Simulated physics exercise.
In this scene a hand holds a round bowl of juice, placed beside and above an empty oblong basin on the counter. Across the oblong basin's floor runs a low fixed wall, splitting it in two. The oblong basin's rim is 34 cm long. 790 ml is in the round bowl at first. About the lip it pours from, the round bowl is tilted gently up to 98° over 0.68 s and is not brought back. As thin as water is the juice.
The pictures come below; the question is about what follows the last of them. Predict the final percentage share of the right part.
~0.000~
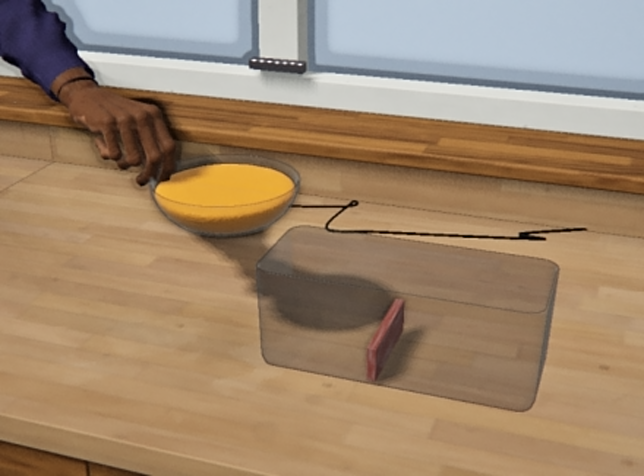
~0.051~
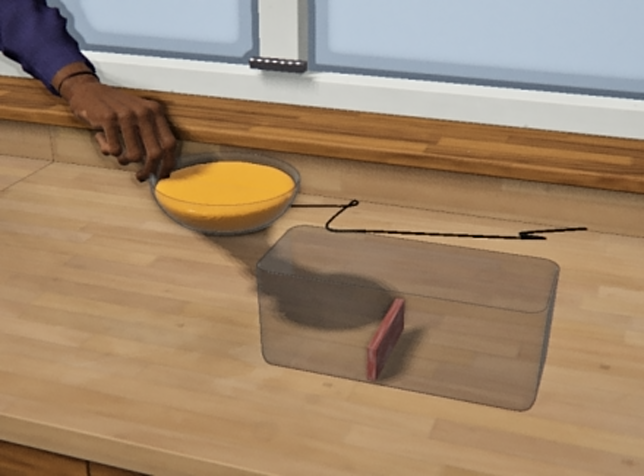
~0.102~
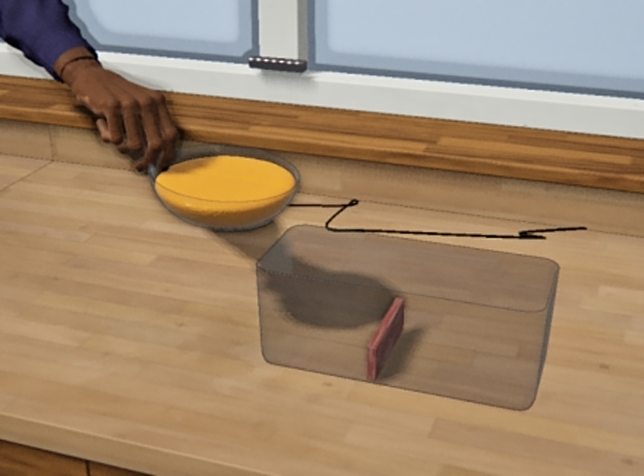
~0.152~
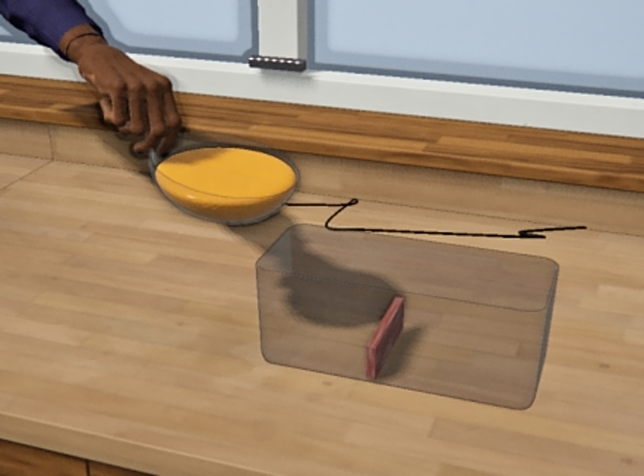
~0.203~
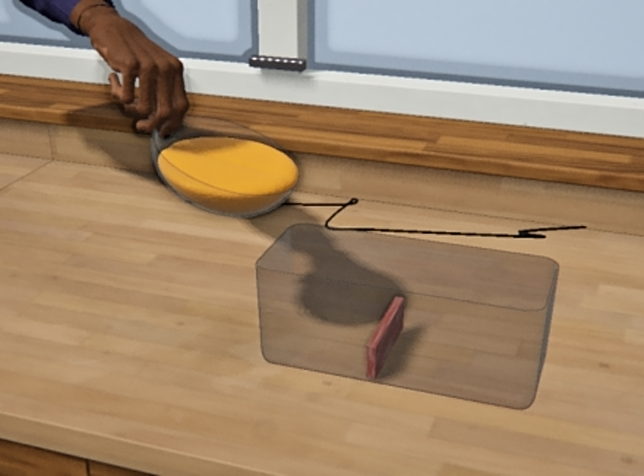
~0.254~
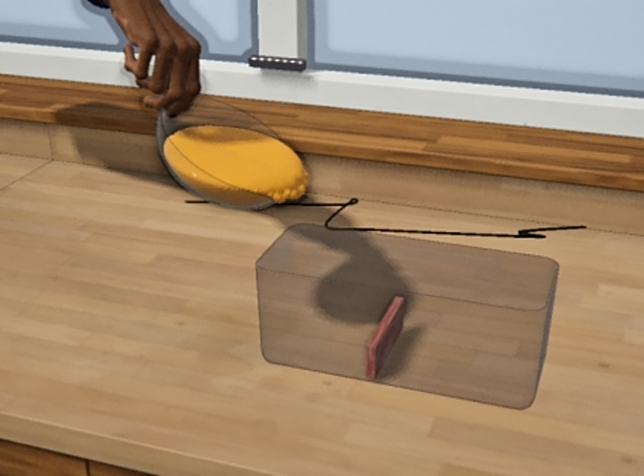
Right part: About 52 %.
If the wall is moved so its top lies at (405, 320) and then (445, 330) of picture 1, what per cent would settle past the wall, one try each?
Roughly 20 per cent, then 10 per cent.
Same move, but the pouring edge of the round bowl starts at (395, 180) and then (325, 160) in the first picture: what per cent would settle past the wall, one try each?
I'd say 80 percent on the first go, 70 percent on the next.
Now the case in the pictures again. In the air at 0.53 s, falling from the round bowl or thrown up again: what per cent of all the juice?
Some 60 per cent, I reckon.
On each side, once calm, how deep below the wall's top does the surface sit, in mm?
Left roughly 26 mm; right roughly 28 mm.
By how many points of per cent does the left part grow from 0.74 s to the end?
That amounts to roughly 5 per cent of the whole.
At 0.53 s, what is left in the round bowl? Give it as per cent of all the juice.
Fraction remaining: Approx. 10 per cent.
By 0.53 s the tilt is 87° and 10 per cent is still to pour, 29 is left of the wall and 2 right of it.
By 0.74 s the tilt is 98° and 0 per cent is still to pour, 37 is left of the wall and 58 right of it.
By 0.95 s the tilt is 98° and 0 per cent is still to pour, 39 is left of the wall and 48 right of it.
By 1.18 s the tilt is 98° and 0 per cent is still to pour, 41 is left of the wall and 53 right of it.
At rest 42 per cent lies left of the wall, 52 right of it and 6 outside.
